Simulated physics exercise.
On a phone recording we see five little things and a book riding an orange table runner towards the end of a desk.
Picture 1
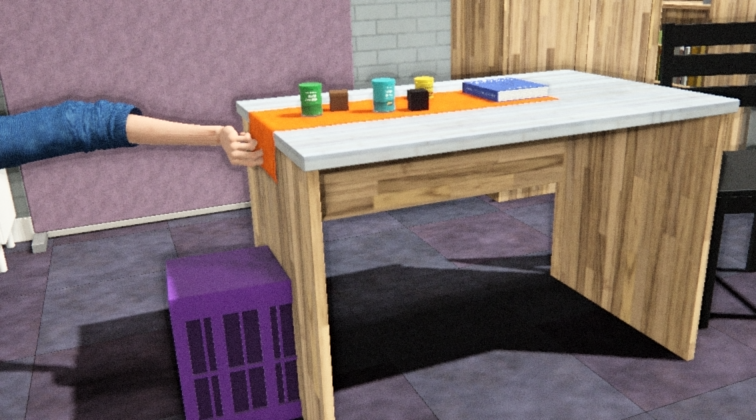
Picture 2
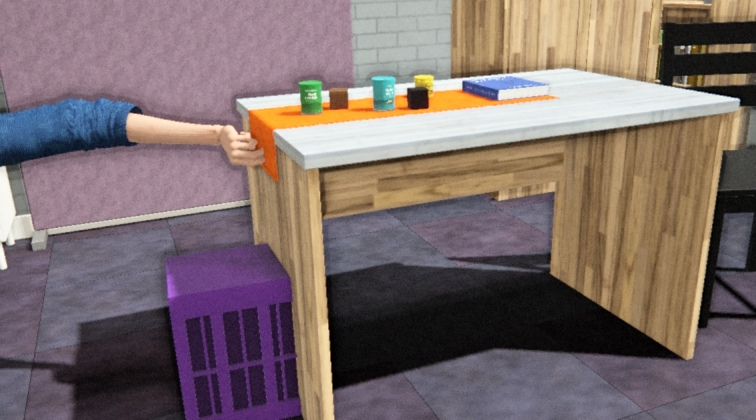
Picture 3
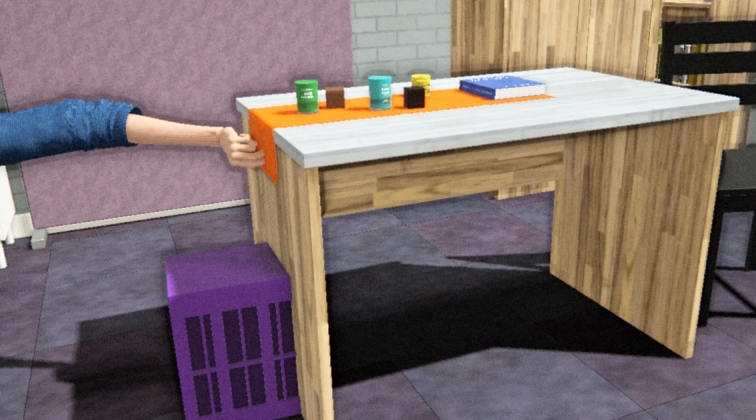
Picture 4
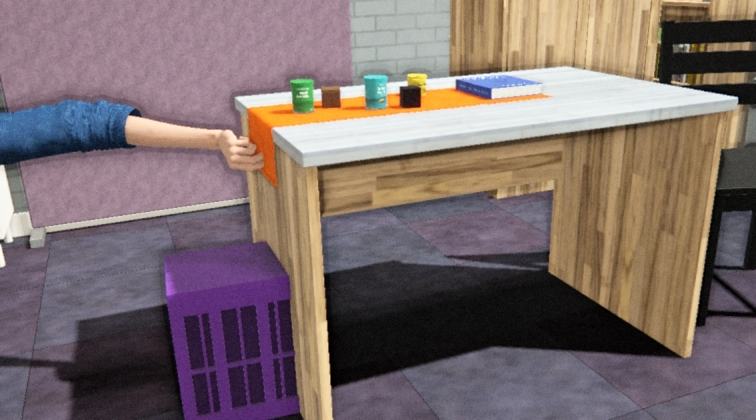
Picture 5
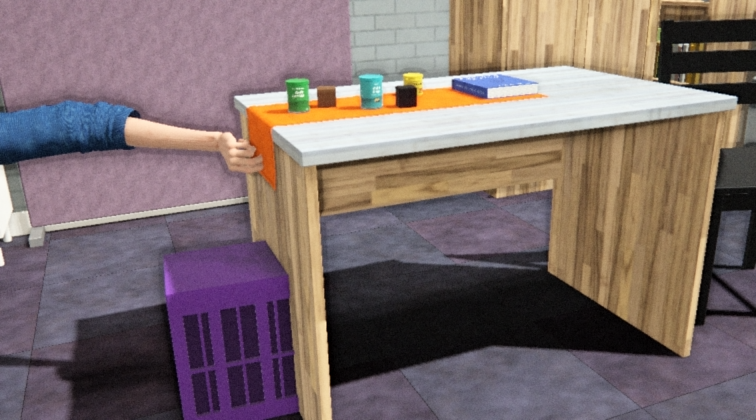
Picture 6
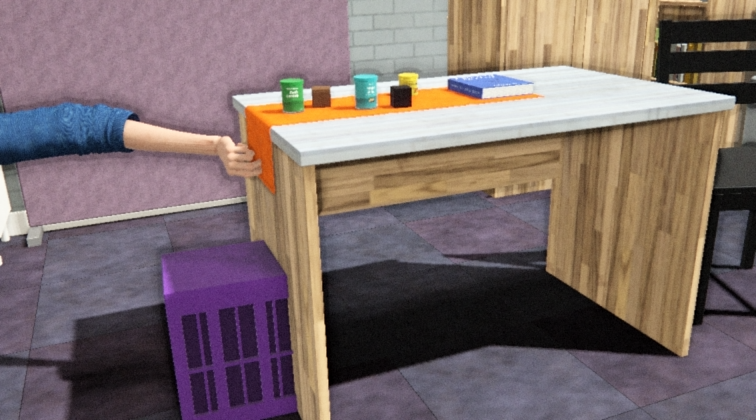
The clip opens on a hand at the left gripping the end of an orange runner on a pale-topped wooden desk, above a purple crate. The hand draws the cloth slightly down over the edge, and the cans, small cubes, yellow pot and blue book riding on it shift a little leftward together.
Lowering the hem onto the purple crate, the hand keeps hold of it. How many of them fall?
Only two fail to stay up.
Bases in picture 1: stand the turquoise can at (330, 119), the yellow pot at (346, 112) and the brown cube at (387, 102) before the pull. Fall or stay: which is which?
Short version: Turquoise can drops, yellow pot drops, brown cube stays.
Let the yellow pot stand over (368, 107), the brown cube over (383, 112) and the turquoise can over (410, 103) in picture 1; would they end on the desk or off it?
The yellow pot will stay where it is, the brown cube will stay where it is, and the turquoise can will stay where it is.
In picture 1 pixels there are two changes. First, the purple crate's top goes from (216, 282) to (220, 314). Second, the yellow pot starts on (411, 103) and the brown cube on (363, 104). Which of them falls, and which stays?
The yellow pot? Safe. The brown cube? Lost.
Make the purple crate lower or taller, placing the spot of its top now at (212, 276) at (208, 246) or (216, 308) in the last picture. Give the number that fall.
We'd see 1, then 3.
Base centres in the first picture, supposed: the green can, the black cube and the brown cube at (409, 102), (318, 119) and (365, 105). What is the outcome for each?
Of the three, the green can stays aloft, the black cube ends off the top and the brown cube stays aloft.
A little later, hem near (263, 209); all still up.
Next, hem near (265, 244); green can gone.
Later still, hem on the crate; green can and brown cube gone.
When it is over, hem on the crate; green can and brown cube gone. The count of fallen things is two.
